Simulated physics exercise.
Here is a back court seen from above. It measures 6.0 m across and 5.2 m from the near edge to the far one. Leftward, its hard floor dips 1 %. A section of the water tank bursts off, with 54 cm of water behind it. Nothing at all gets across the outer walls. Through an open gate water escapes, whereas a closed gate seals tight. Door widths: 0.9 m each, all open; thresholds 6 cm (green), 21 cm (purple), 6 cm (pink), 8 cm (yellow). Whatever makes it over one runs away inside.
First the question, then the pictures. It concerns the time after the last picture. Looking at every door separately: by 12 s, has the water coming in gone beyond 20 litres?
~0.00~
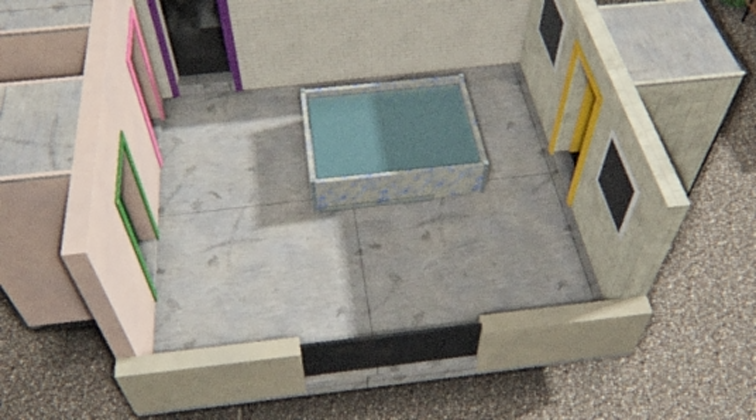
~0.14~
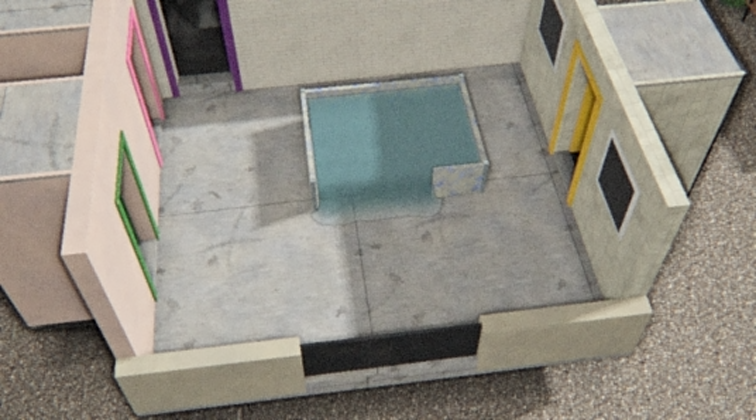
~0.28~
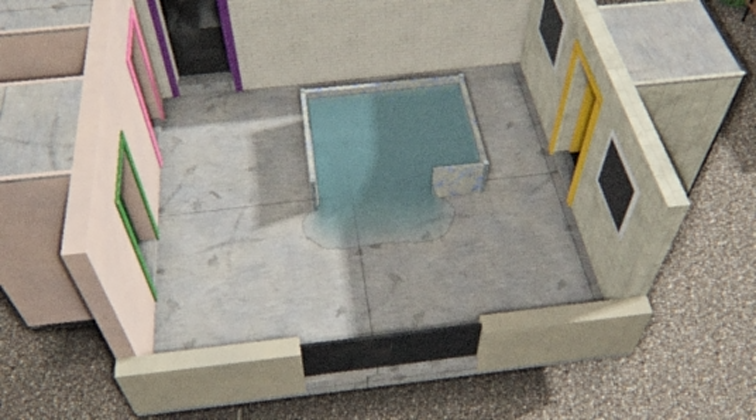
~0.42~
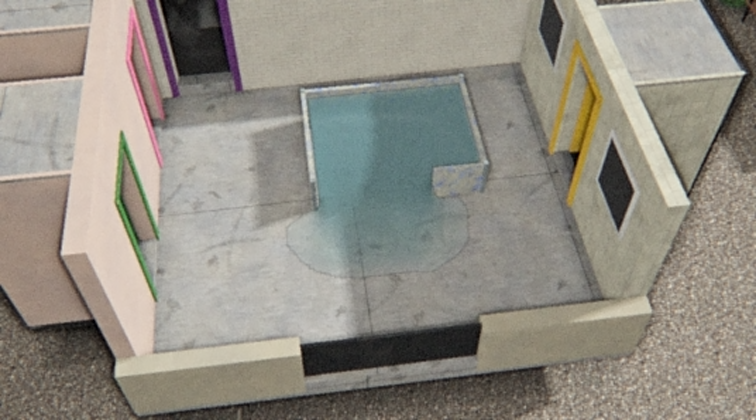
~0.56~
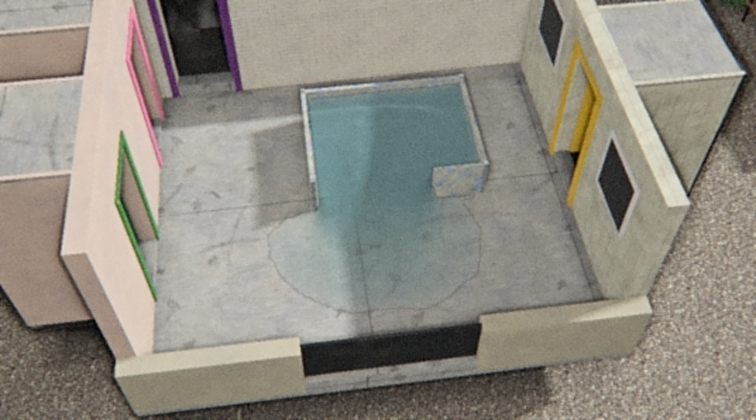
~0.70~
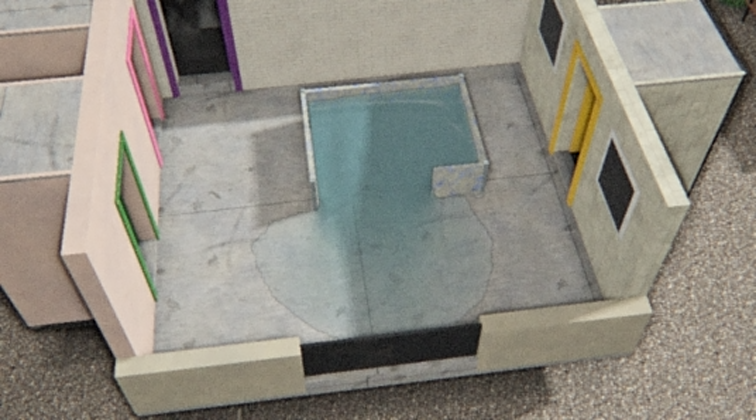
Green door - it has. Purple door - it has not. Pink door - it has. Yellow door - it has not.
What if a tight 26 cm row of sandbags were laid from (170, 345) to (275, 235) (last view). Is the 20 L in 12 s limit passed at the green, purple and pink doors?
At the green door the limit is not reached, at the purple door it is not reached, and at the pink door it is exceeded.
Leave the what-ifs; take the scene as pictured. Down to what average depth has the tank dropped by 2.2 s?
It averages close to 24 cm.
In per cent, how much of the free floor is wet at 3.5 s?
I'd say around 60 %.
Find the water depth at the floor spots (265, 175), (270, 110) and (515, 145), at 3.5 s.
I'd read it as roughly 0, 0 and 1 cm, in that order.
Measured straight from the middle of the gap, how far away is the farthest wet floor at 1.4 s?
That's near 3.2 m in a straight line.
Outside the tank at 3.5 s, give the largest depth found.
About 30 cm at most.
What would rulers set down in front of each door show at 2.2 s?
You'd see green at 0 cm, purple at 0 cm, pink at 0 cm and yellow at 0 cm.
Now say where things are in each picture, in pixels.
The first picture shows the water tank at (391, 130) is whole and still, 54 cm deep.
In the second picture, water pours out at (375, 192) and has run 0.9 m, to (437, 203); typically 10 cm deep outside, 54 cm at the water tank's back.
In the third picture, water pours out at (375, 194) and has run 1.1 m, to (446, 222); typically 10 cm deep outside, 54 cm at the water tank's back.
In the fourth picture, the front is at (445, 258), 1.4 m from the gap at (375, 195); 2.4 m2 of floor is under water; 54 cm left at the back of the water tank.
In the fifth picture, the front is at (428, 301), 1.9 m from the gap at (375, 195); 3.9 m2 of floor is under water; 49 cm left at the back of the water tank.
In the sixth picture, the front is at a hidden place, 2.3 m from the gap at (375, 195); 5.3 m2 of floor is under water; 45 cm left at the back of the water tank.
After 1.4 s water covers 35 % of the floor and is deepest (34 cm) near (367, 358); green door not reached, purple door not reached, pink door not reached, yellow door not reached.
After 2.2 s water covers 40 % of the floor and is deepest (46 cm) near (153, 385); green door not reached, purple door not reached, pink door not reached, yellow door not reached.
After 3.5 s water covers 60 % of the floor and is deepest (30 cm) near (167, 383); green door 11 cm at the sill, 3 L in, purple door not reached, pink door not reached, yellow door 4 cm at the sill, 0 L in.
After 7.0 s water covers 95 % of the floor and is deepest (15 cm) near (163, 126); green door 10 cm at the sill, 50 L in, purple door 13 cm at the sill, 0 L in, pink door 8 cm at the sill, 4 L in, yellow door 4 cm at the sill, 0 L in.
After 12.0 s water covers 100 % of the floor and is deepest (13 cm) near (160, 205); green door 10 cm at the sill, 83 L in, purple door 11 cm at the sill, 0 L in, pink door 12 cm at the sill, 76 L in, yellow door 8 cm at the sill, 0 L in.
